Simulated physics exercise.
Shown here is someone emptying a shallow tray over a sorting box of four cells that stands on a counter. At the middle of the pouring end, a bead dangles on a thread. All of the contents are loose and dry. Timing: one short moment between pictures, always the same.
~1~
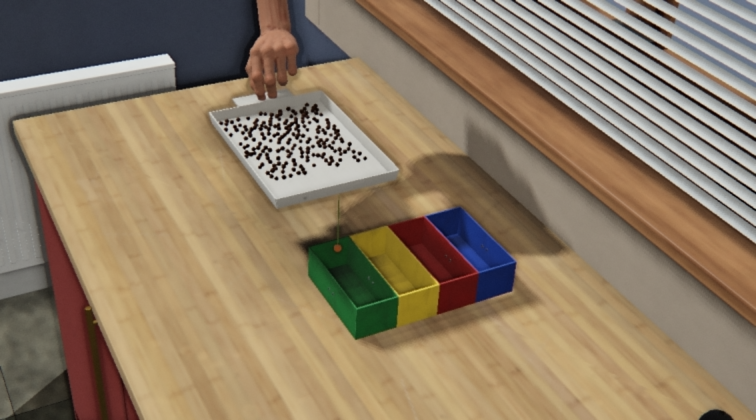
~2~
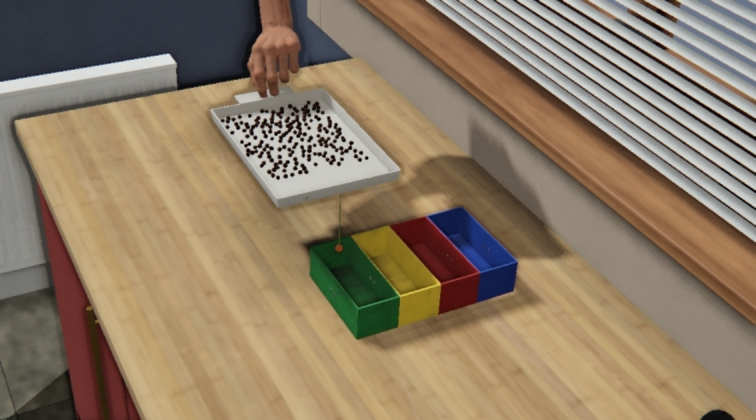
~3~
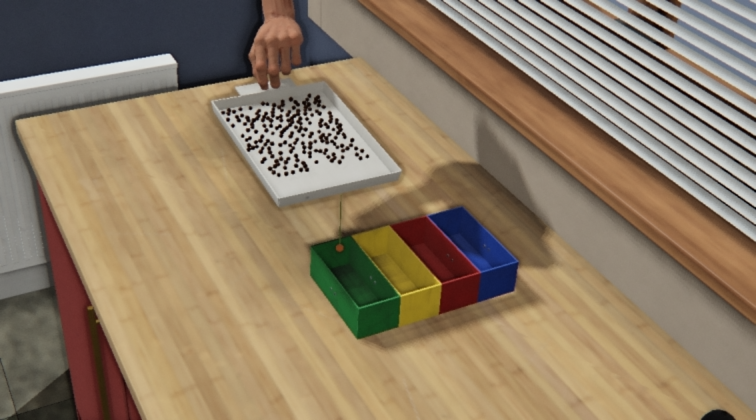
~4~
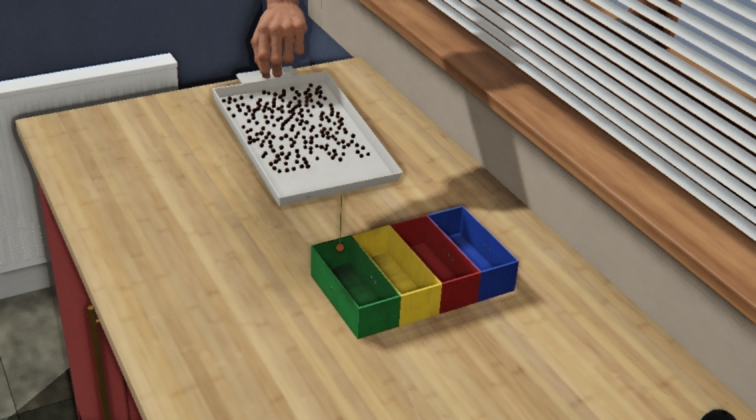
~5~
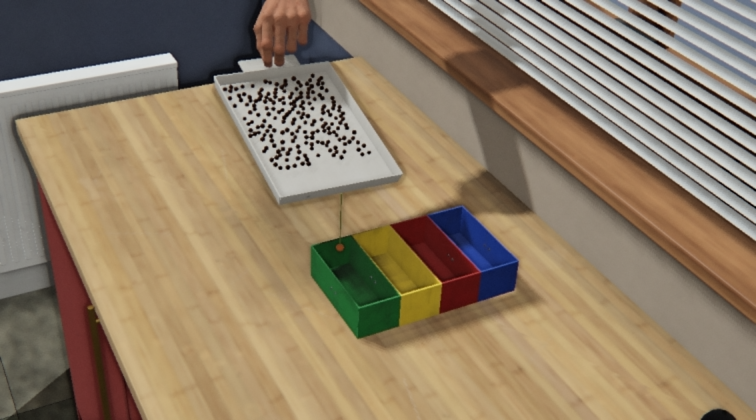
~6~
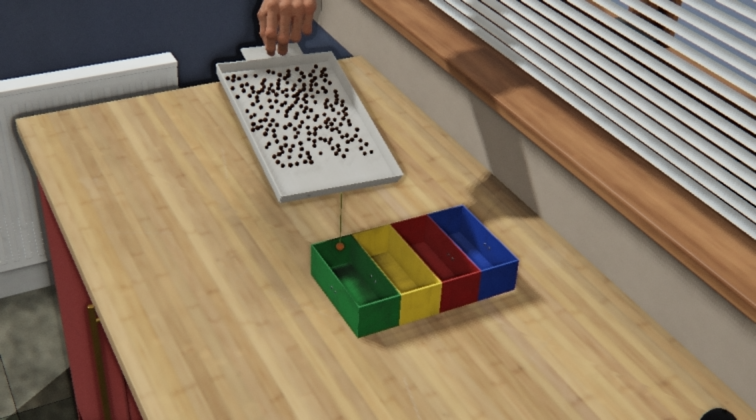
On a wooden counter, a hand raising the back of a white tray of dark berries, tilting it toward four coloured cells.
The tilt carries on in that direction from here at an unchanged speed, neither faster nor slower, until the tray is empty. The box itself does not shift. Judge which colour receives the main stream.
Receiving the main stream: Yellow.
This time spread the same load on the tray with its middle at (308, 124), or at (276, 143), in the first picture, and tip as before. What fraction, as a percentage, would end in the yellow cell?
First about 70, then 50 per cent.
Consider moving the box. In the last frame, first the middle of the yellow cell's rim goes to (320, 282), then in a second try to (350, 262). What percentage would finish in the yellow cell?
It would be roughly 0 per cent, followed by roughly 30 per cent.
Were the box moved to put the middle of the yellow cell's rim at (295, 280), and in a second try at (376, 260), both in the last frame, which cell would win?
Case A: The blue cell; case B: The yellow one.
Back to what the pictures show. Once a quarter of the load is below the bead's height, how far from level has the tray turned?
Roughly 80 degrees.
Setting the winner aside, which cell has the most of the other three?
It's the green cell.
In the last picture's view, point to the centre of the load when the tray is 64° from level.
Near the pixel (371, 181).
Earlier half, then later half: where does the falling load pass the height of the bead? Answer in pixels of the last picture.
Early half (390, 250), late half (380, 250).
Soon, tray tipped steeply; most on the tray; a small part in the yellow cell; a stray few in the red cell; a stray few in the green cell; a small part falling or outside the box.
A while on, tray tipped past a quarter turn; about half on the tray; about a quarter in the yellow cell; a small part in the green cell; a stray few in the red cell; a stray few in the blue cell; a small part falling or outside the box.
Towards the end, tray tipped past a quarter turn; about two thirds in the yellow cell; about a quarter in the green cell; a small part in the red cell; a stray few in the blue cell; a stray few falling or outside the box.
Finally, tray tipped past a quarter turn; about two thirds in the yellow cell; about a quarter in the green cell; a small part in the red cell; a stray few in the blue cell; a stray few outside the box.
